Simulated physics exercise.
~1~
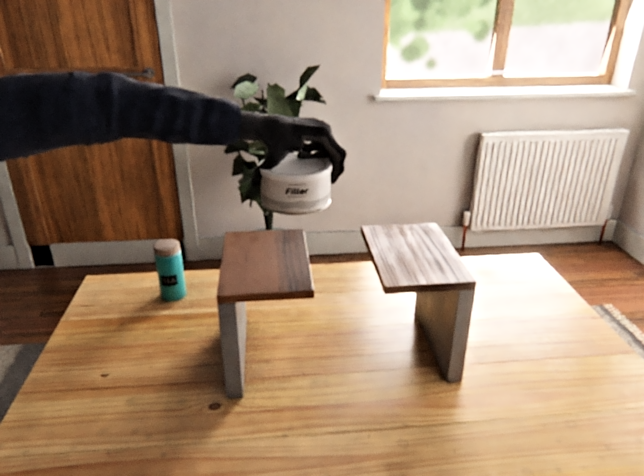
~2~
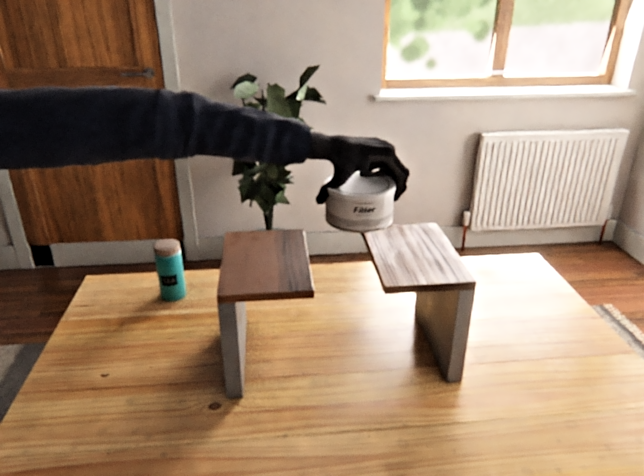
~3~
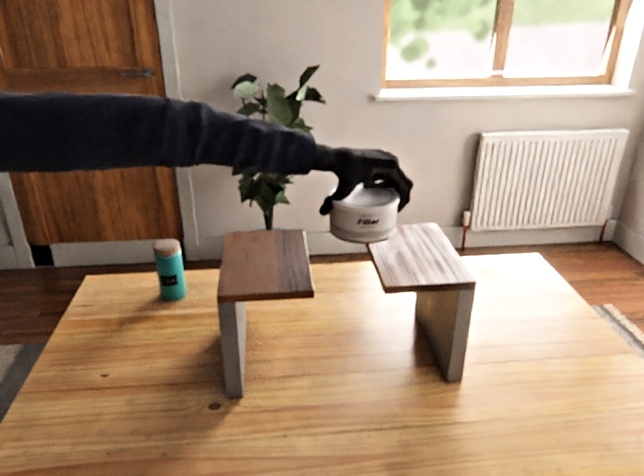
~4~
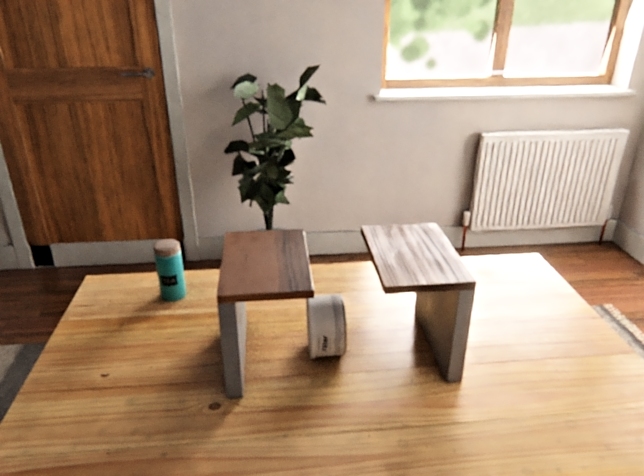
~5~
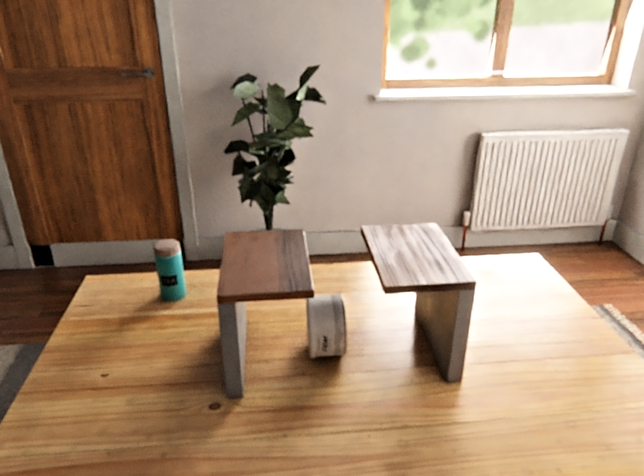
At first, a black-gloved hand in a dark sleeve holds a white tub in the air above a wooden table, where two small wood-topped stands face each other across a gap and a turquoise jar stands to the left. The arm carries the tub to the right, over the gap near the right stand. It then lowers the tub slightly toward the edge of that stand. The hand lets go and withdraws, and the tub drops through the gap to the table. It ends up lying on its side beside the left stand, while the jar stays in place.
